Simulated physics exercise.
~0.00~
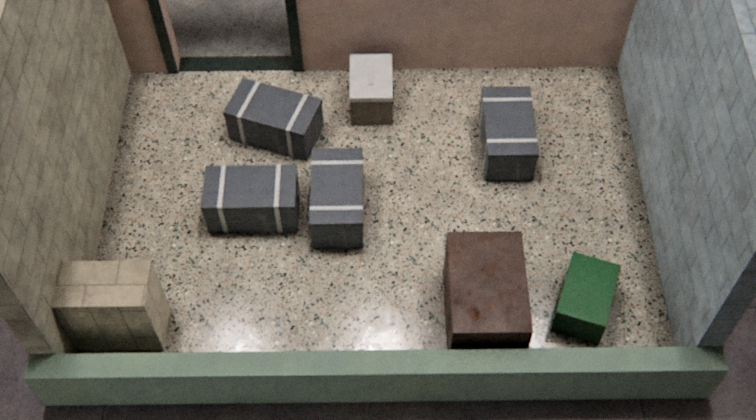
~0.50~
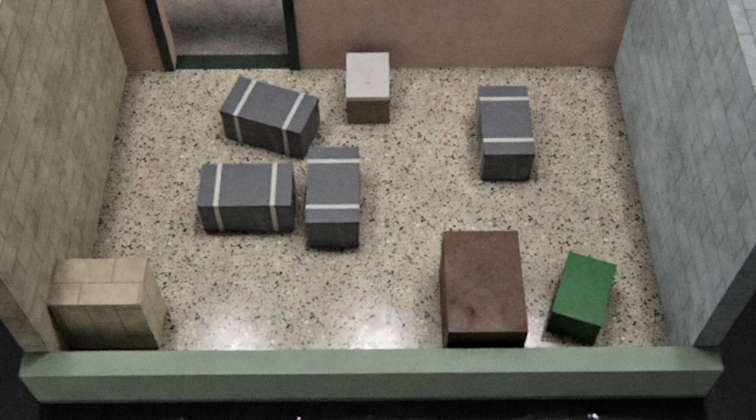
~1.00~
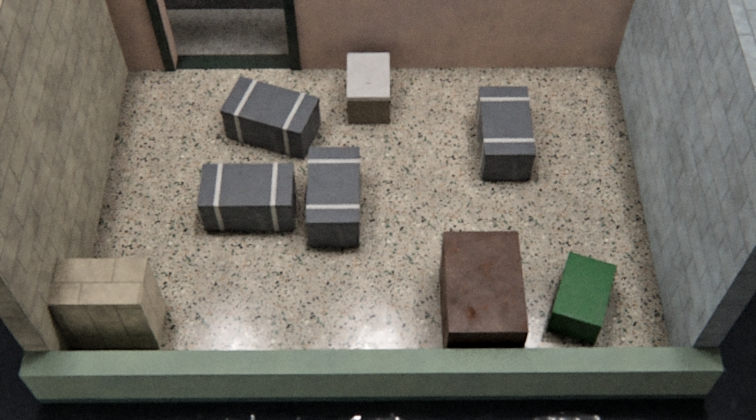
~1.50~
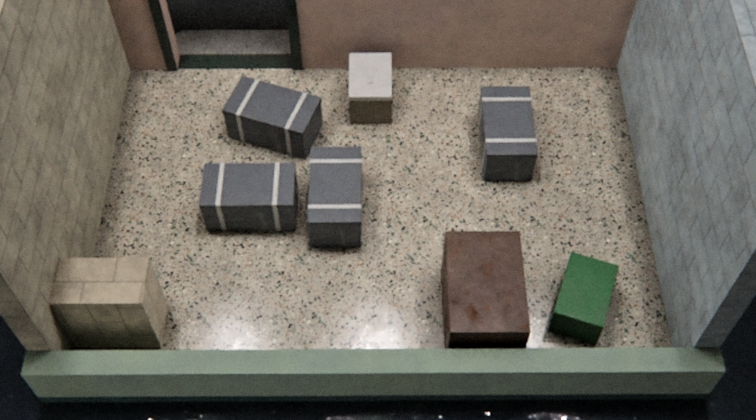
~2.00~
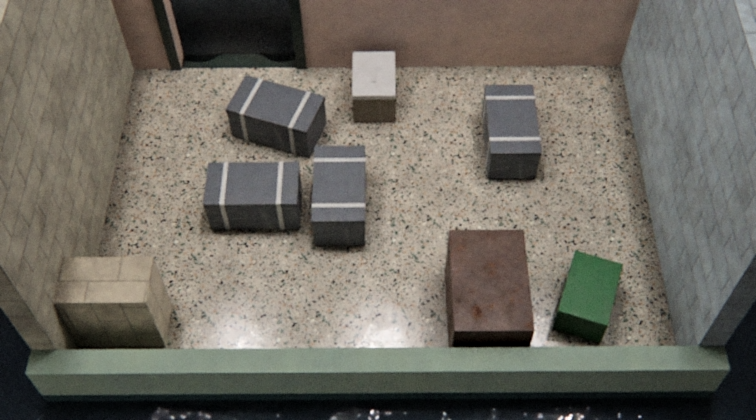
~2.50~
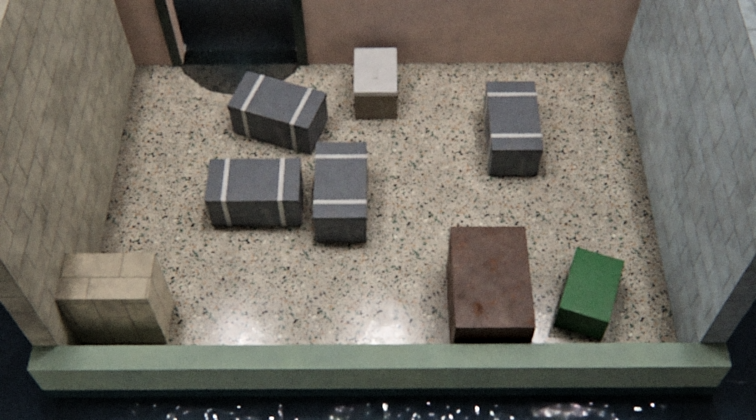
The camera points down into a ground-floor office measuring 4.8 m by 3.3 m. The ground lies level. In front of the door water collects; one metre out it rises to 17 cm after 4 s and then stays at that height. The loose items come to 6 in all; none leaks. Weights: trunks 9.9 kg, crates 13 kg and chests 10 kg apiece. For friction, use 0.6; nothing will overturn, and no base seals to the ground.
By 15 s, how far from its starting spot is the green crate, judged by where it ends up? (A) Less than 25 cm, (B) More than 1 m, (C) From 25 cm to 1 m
Option A: Less than 25 cm.
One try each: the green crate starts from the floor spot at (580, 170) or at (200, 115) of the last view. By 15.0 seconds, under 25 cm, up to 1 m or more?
Taking them in order, it edges a short distance and then it is swept well off.
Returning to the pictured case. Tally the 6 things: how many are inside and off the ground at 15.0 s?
Total: 5.
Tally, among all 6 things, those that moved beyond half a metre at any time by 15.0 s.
By my count, 4.
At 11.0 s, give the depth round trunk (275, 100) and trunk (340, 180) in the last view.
About 8 and 3 cm.
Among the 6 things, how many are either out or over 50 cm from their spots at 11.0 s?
That would be 3.
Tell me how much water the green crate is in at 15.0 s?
Depth approx. 5 cm.
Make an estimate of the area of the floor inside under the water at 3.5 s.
About 1.5 m2.
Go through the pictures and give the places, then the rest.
In the first picture, the green crate at (589, 288) rests on the ground; water covers 0.0 m2; 0 of 6 have shifted.
In the second picture, the green crate at (585, 288) rests on the ground; 0.0 m2 under water; 0 of 6 have shifted.
In the third picture, the green crate at (585, 288) rests on the ground; water covers 0.0 m2; 0 of 6 have shifted.
In the fourth picture, the green crate at (587, 289) rests on the ground; water covers 0.0 m2; 0 of 6 have shifted.
In the fifth picture, the green crate at (591, 287), on the bottom; water covers 0.0 m2; 0 of 6 have shifted.
In the sixth picture, the green crate at (593, 284) rests on the ground; water covers 0.3 m2; 0 of 6 have shifted.
After 3.5 s the green crate is near (593, 284), 0.0 m from its start, aground; 0 afloat.
After 6.8 s the green crate is near (593, 284), 0.0 m from its start, aground; 2 afloat.
After 11.0 s the green crate is near (593, 284), 0.0 m from its start, aground; 2 afloat.
After 15.0 s the green crate is near (591, 285), 0.0 m from its start, aground; 5 afloat.
